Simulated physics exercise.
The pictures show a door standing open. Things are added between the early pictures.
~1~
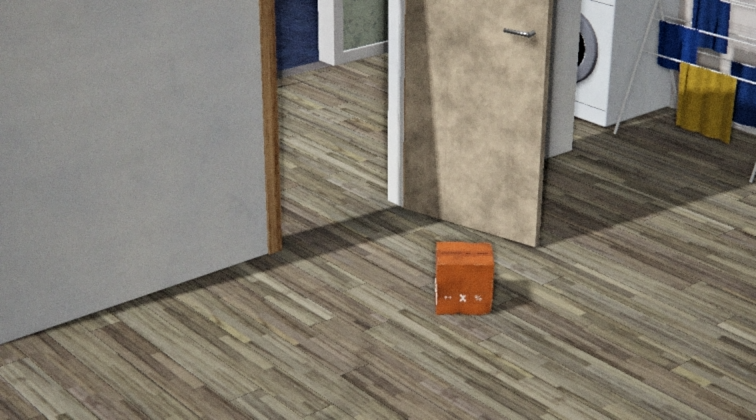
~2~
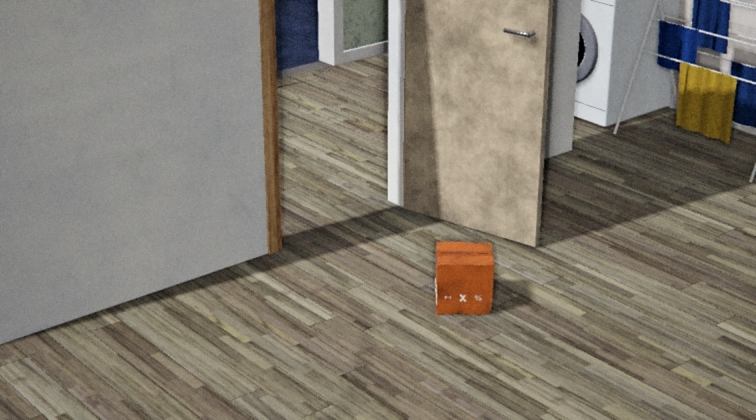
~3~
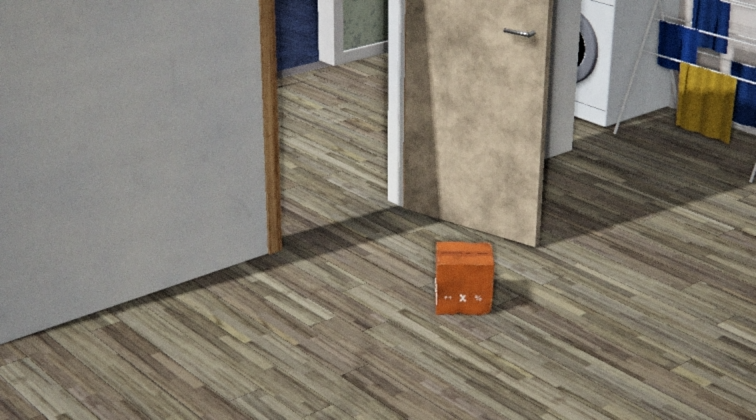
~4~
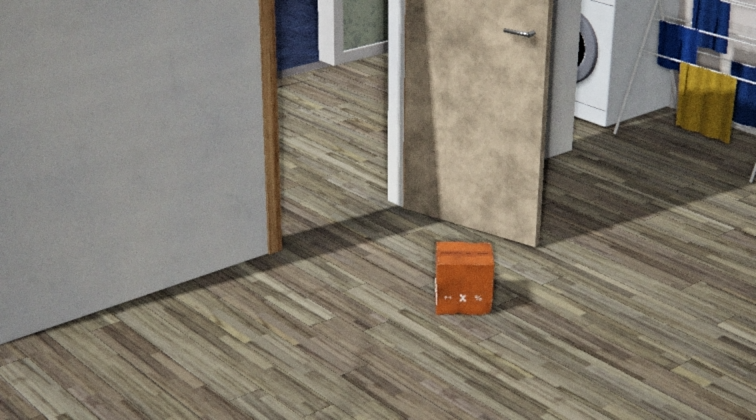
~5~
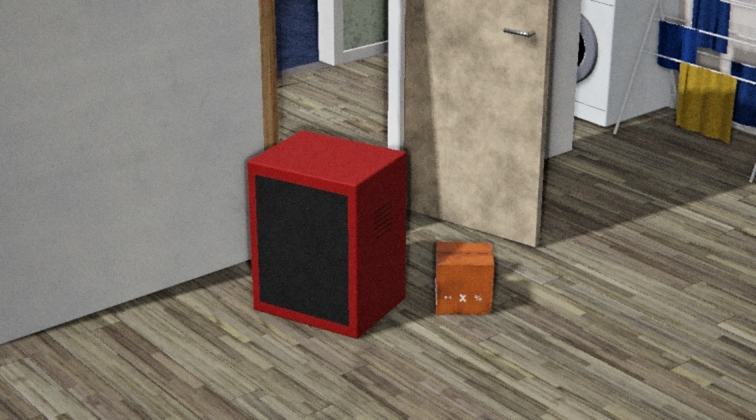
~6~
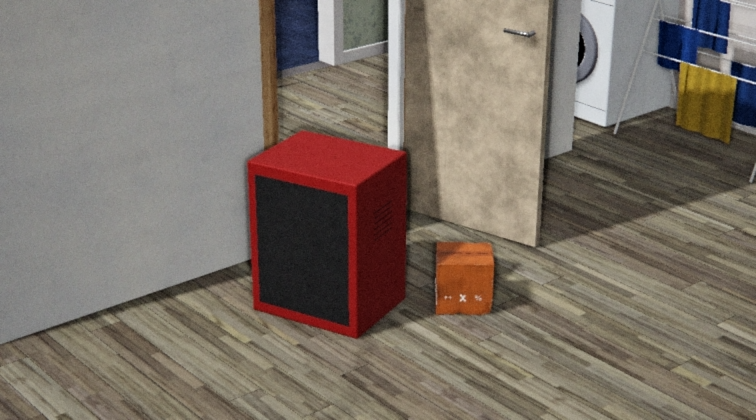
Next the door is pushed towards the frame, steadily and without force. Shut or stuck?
As it turns out, it reaches the frame.
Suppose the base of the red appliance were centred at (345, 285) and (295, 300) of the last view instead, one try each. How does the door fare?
First try: It is blocked; second try: It shuts.
Then, 0.90 s on from there, door at 70°.
Then, 1.40 s on from there, door at 35°.
In the end, door at 0°; both unmoved. At the end, from the last picture's camera, red appliance near (329, 232).
